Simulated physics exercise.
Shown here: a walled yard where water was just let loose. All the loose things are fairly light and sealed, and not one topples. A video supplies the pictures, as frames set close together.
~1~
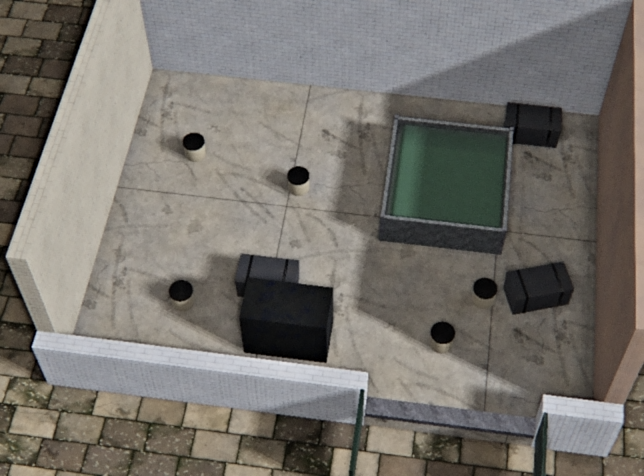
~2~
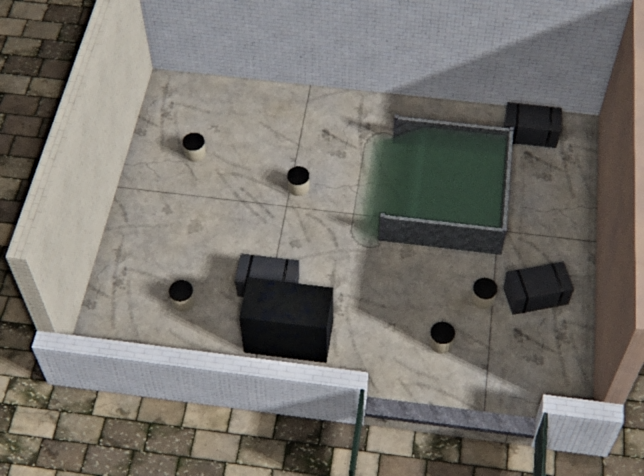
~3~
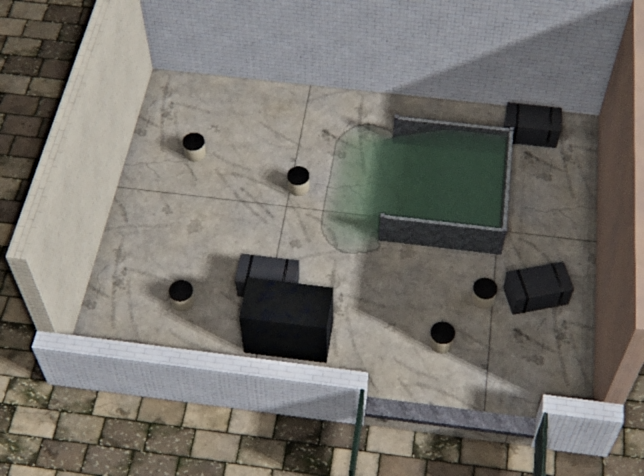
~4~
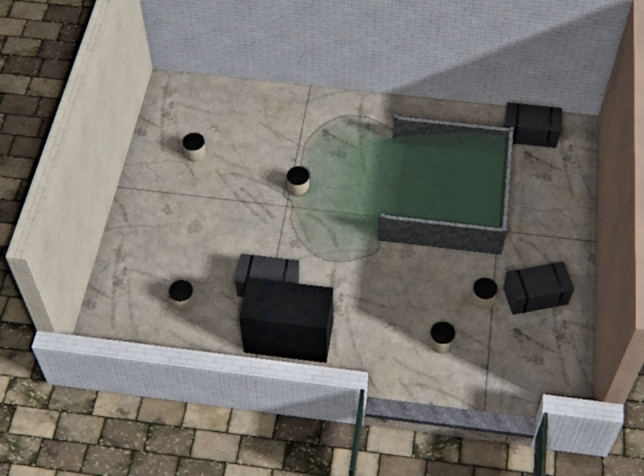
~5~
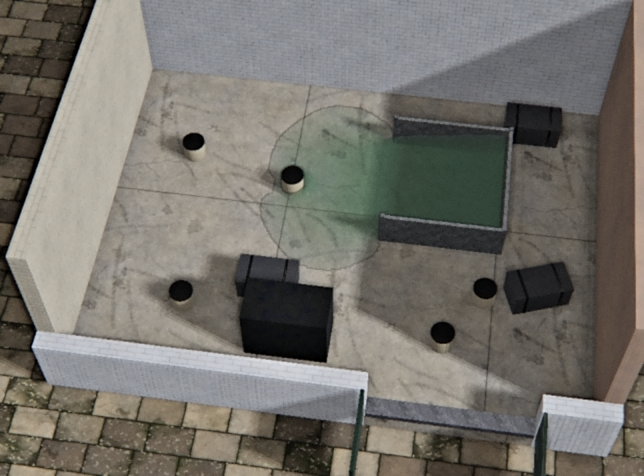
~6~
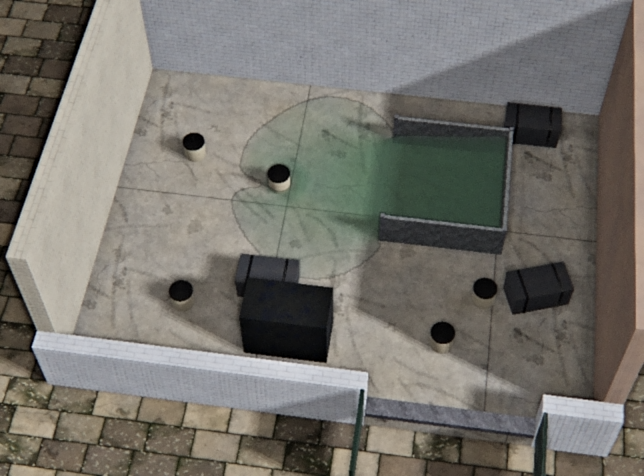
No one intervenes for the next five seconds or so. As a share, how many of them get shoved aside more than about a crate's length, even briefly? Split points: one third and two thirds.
Band: Below one third.
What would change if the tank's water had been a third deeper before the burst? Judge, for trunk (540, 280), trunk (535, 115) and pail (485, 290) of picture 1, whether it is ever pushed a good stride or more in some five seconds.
The first stopped before it, the second stopped before it, the third stopped before it.
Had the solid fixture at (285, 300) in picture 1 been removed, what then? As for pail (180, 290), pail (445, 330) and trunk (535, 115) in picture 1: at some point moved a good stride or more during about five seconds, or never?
Okay, so the first stayed in place, the second stayed in place, and the third stayed in place.
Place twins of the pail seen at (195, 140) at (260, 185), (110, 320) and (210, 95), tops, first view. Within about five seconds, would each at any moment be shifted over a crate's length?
Listed in order: Displaced, displaced, then displaced.
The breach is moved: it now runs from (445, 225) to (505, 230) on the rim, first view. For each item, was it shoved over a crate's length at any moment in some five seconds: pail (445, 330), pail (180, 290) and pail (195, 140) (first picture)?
In turn: Swept aside, short of that, not that far.
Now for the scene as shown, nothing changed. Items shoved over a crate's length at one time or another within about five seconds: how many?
The count is 2.
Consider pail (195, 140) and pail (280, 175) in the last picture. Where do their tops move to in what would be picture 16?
Roughly (137, 139) for the first, roughly (136, 169) for the second.
A moment on, 1 of 8 are well off their spots; 0 afloat.
Next, 2 of 8 are well off their spots; 0 afloat.
Later, 1 of 8 are well off their spots; 1 afloat.
In the end, 2 of 8 are well off their spots, and 2 have been at some point; 1 afloat.
